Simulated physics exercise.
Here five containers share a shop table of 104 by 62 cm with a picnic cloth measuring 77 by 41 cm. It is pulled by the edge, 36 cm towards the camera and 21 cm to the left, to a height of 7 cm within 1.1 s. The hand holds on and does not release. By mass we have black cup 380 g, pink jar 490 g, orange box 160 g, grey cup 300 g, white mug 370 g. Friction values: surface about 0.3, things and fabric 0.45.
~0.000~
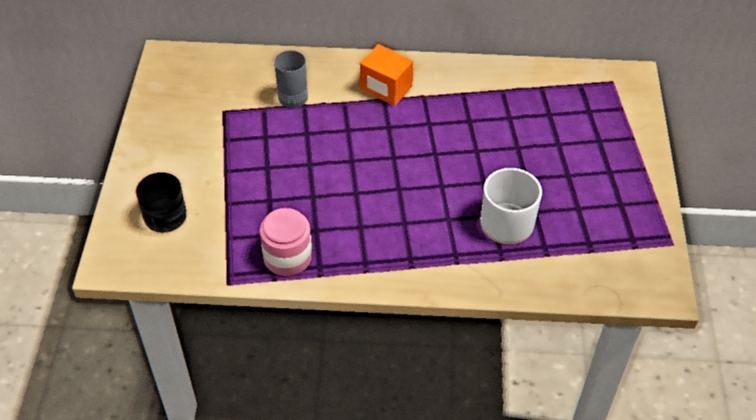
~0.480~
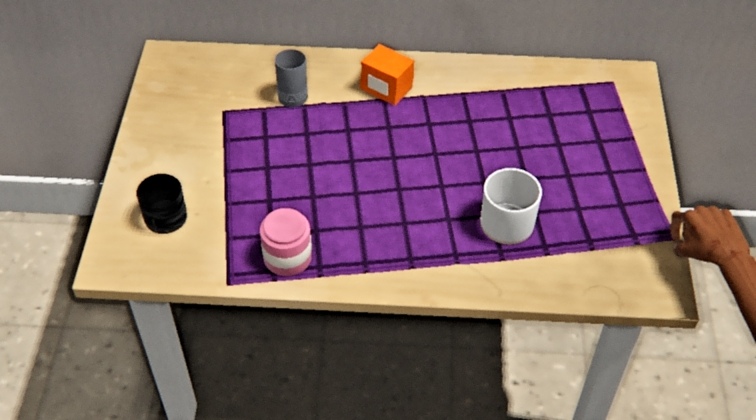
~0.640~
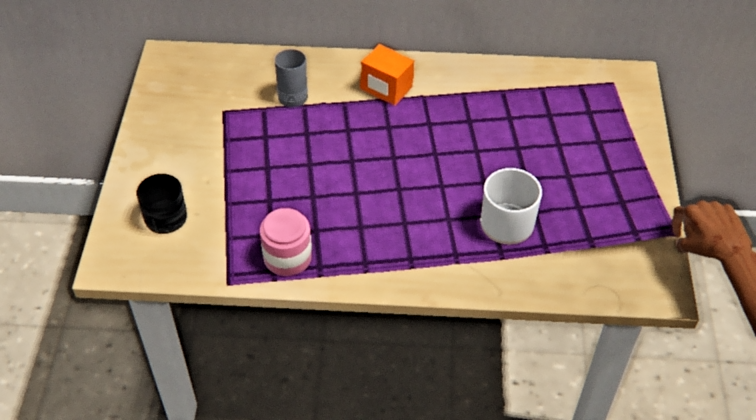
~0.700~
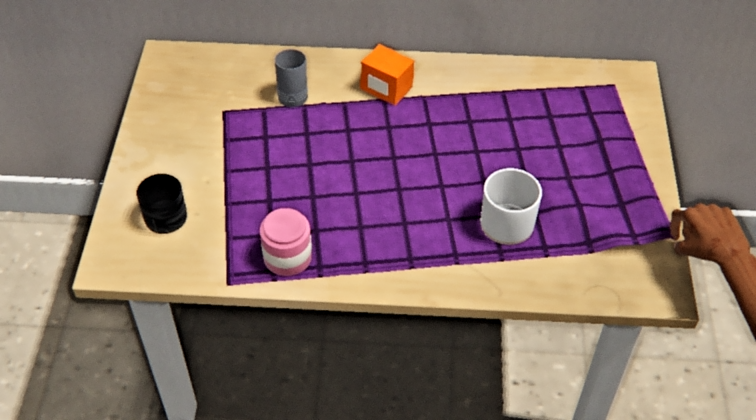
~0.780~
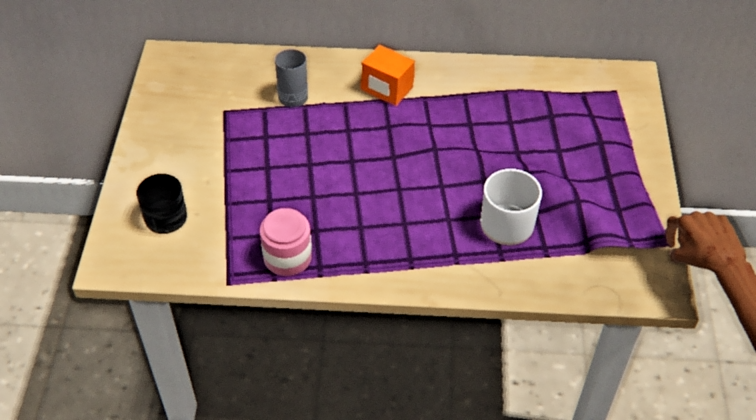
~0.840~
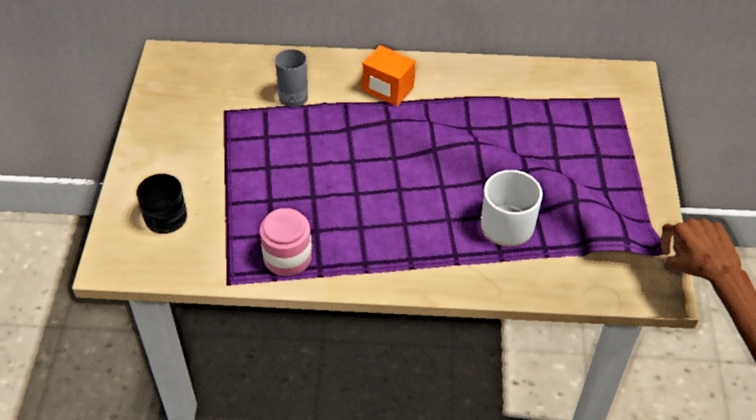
A purple checked cloth wrinkled on its right side as a hand reached in from the right and tugged its front corner slightly, while the white mug and pink jar on it barely moved.
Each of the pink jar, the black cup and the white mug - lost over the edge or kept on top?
In the end the pink jar will not come off; the black cup will not come off; the white mug will come off.
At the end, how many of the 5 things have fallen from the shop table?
I make it 1.
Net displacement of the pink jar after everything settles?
The pink jar ends 0 cm from where it began.
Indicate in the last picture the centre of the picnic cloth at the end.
The midpoint is close to pixel (470, 222).
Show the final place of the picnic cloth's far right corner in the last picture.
It settles at roughly (672, 298).
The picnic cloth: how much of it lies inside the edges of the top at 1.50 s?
Roughly 85%.
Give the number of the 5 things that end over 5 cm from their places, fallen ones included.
Tally: 1.
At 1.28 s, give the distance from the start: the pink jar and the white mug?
For the pink jar, 0 centimetres, and for the white mug, 10 centimetres.
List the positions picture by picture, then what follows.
Shows, pink jar (284, 224); black cup (158, 189); white mug (513, 190); picnic cloth corners (227, 286) (223, 111) (613, 81) (674, 246), in the first frame.
Shows, grey cup (290, 60); picnic cloth corners (227, 286) (223, 111); grip (676, 240), in the second frame.
Shows, picnic cloth corners (227, 286) (223, 111); grip (678, 236), in the third frame.
Shows, picnic cloth corners (227, 286) (223, 111); grip (676, 239), in the fourth frame.
Shows, picnic cloth corners (227, 286) (223, 111); grip (672, 246), in the fifth frame.
Shows, pink jar (284, 224); black cup (159, 190); white mug (513, 192); picnic cloth corners (227, 286) (224, 111) (619, 98); grip (667, 254), in the sixth frame.
By 1.1 s, 100 % of the picnic cloth is still over the top; white mug 2 cm off its start, orange box 1 cm off its start.
By 1.3 s, 95 % of the picnic cloth is still over the top; white mug 10 cm off its start, orange box 1 cm off its start.
By 1.5 s, 85 % of the picnic cloth is still over the top; white mug 17 cm off its start at (502, 270), orange box 1 cm off its start at (391, 63).
By 1.7 s, 80 % of the picnic cloth is still over the top; white mug on its side, 23 cm off its start, orange box 1 cm off its start.
By 3.3 s, 80 % of the picnic cloth is still over the top; white mug over the edge, pink jar 1 cm off its start at (288, 223), black cup 0 cm off its start at (159, 190).
